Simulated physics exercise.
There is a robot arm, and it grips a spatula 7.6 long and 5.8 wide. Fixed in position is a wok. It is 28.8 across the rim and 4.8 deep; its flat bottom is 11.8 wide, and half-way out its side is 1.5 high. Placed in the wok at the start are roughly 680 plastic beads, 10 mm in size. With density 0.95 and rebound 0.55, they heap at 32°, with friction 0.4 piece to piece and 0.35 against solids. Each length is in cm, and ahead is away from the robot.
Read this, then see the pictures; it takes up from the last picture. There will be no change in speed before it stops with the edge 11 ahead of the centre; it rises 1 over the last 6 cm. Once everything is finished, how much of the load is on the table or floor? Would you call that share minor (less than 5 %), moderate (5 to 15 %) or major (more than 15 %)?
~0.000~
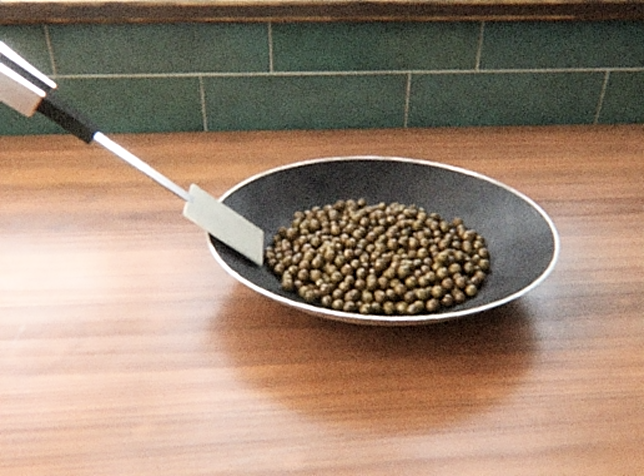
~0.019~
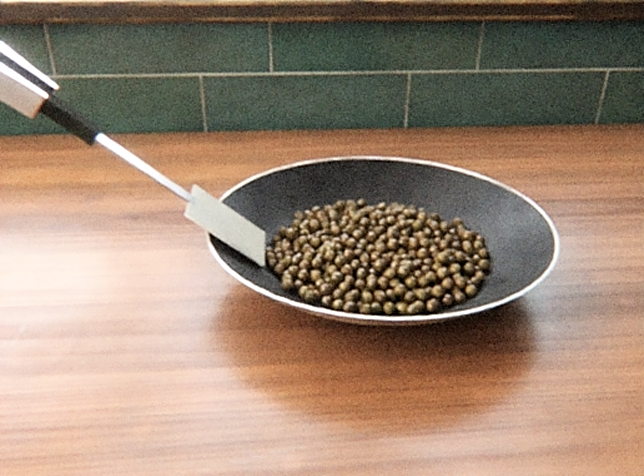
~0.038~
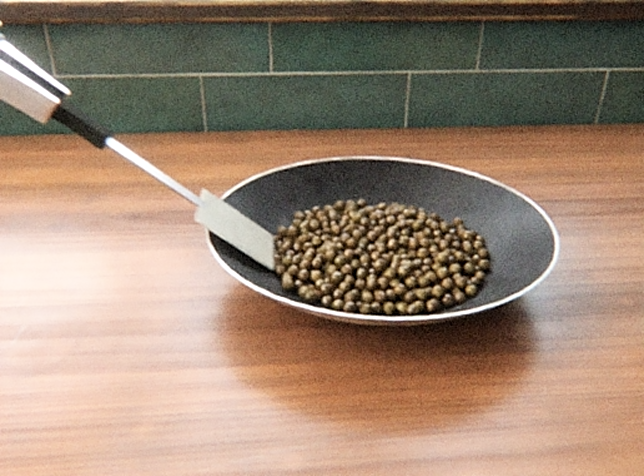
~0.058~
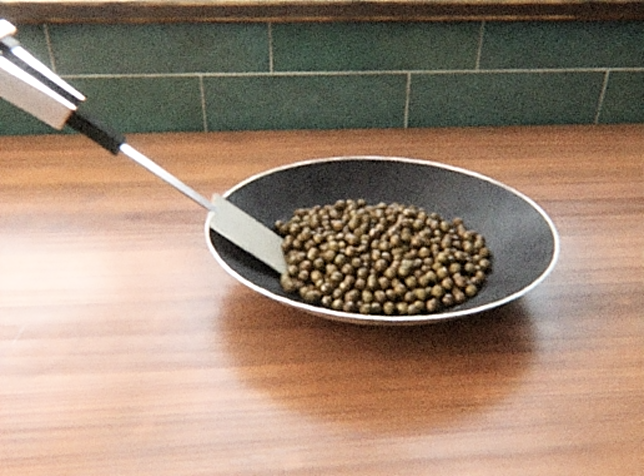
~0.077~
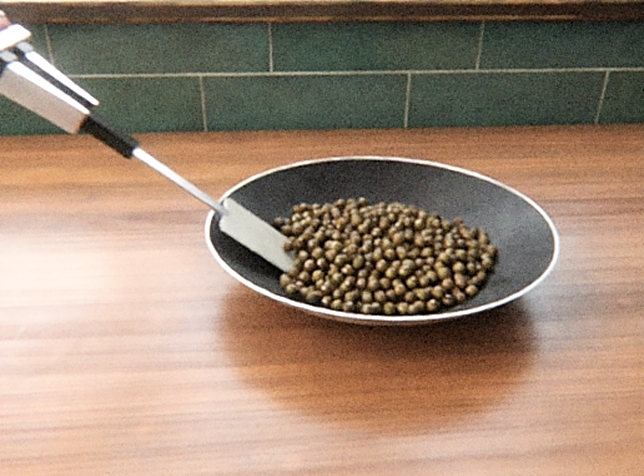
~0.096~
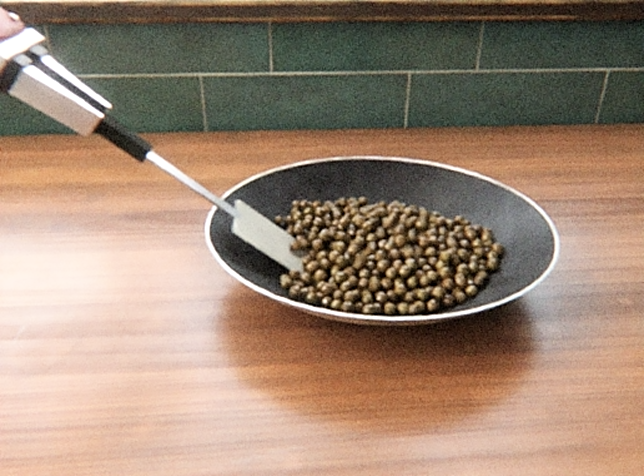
I would call it moderate.
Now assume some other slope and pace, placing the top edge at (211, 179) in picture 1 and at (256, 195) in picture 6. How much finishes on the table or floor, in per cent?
It comes to something like 10 %, give or take.
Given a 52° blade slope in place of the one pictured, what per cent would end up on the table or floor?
Near 15 %.
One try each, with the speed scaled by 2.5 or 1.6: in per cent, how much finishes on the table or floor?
Around 30 per cent, then around 20 per cent, would end on the table or floor.
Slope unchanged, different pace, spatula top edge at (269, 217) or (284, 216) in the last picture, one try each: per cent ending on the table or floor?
Estimates: Near 20 %, near 30 %.
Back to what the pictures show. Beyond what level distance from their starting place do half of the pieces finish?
The value is roughly 3 cm.
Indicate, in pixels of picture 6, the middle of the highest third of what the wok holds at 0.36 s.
Roughly pixel (468, 228).
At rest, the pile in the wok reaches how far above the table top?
Near 6.0 centimetres high.
After 0.23 s, sloping 40°, highest piece 4 above the table; 685 in the wok.
After 0.36 s, sloping 40°, highest piece 5 above the table; 685 in the wok.
After 0.62 s, sloping 40°, highest piece 6 above the table; 622 in the wok, 59 on the table or floor, 4 on the blade or in flight.
After 1.67 s, sloping 40°, highest piece 6 above the table; 619 in the wok, 66 on the table or floor.
In the end, 619 in the wok, 66 on the table or floor. That is 10 % on the table or floor.
